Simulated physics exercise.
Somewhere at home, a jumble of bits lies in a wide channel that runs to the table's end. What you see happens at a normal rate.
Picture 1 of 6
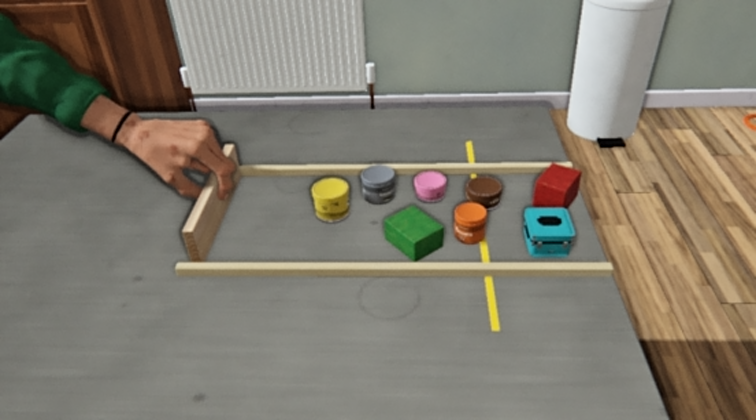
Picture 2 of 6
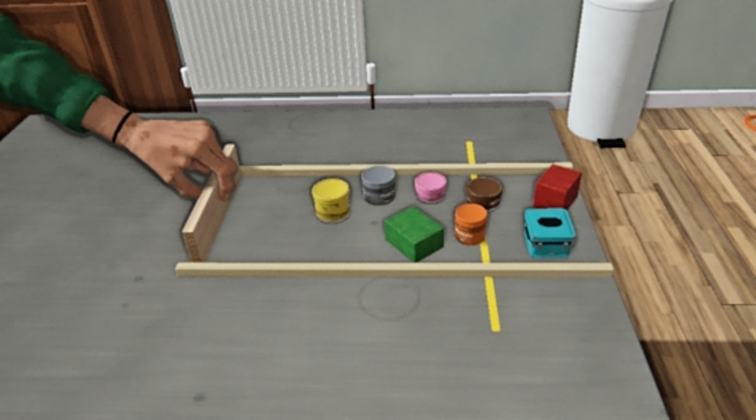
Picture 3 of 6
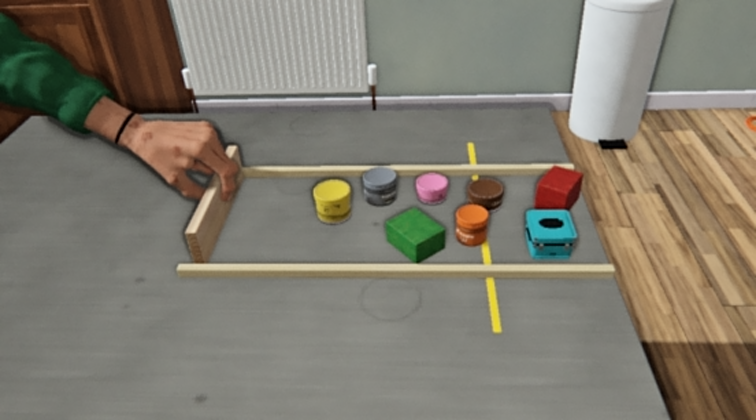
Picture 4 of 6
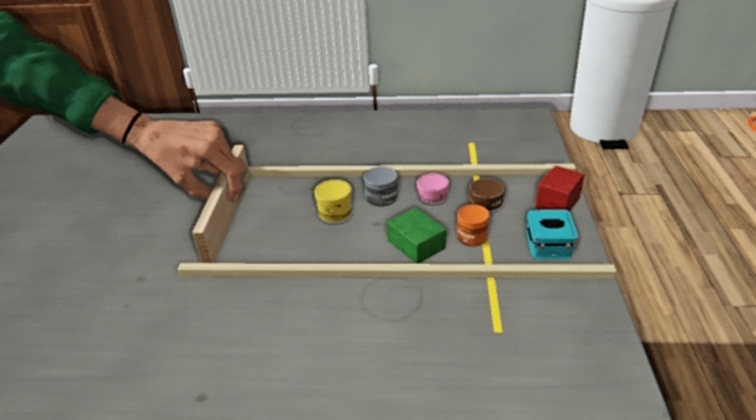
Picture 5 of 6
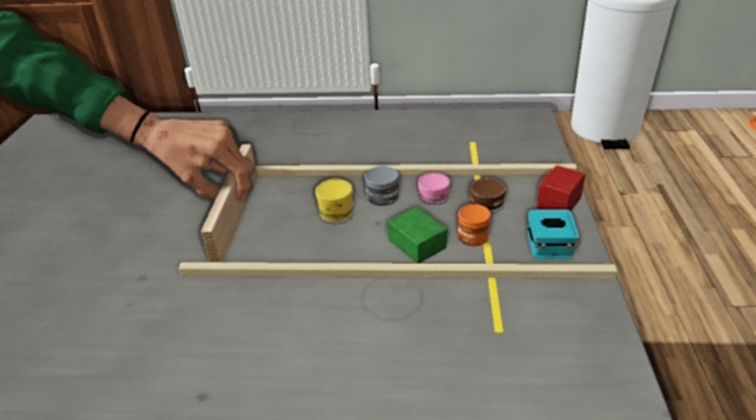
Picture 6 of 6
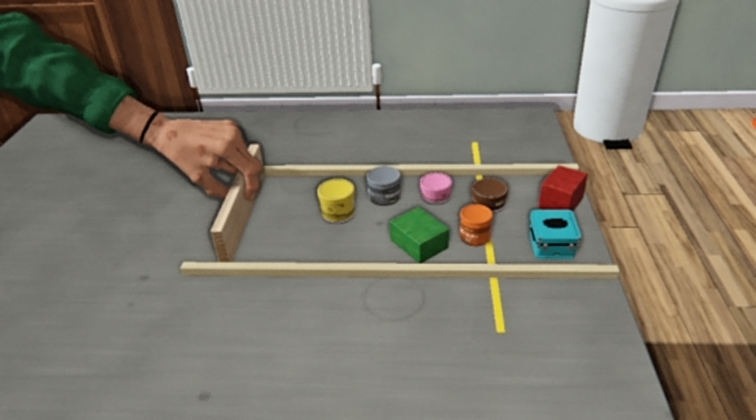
A hand slides a wooden board slightly right toward colorful tubs and blocks on a table.
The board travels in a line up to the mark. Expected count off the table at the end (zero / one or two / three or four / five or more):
Expected count: Zero.
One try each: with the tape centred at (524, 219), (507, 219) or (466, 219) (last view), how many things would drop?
The counts come to 1, then 0, then 0.
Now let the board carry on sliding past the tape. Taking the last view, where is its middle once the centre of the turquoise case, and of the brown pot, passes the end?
Roughly (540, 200); for the second one, roughly (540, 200).
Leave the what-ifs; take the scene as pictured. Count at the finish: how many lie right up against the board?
Contact count: 3.
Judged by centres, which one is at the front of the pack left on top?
Closest in the end is the red block.
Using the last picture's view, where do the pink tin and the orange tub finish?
Near (530, 183) and (527, 219).
Soon after, none off yet; red block at rest near (563, 191); turquoise case at rest near (553, 235); brown pot at rest near (489, 195).
At rest, the number that fall off is zero.
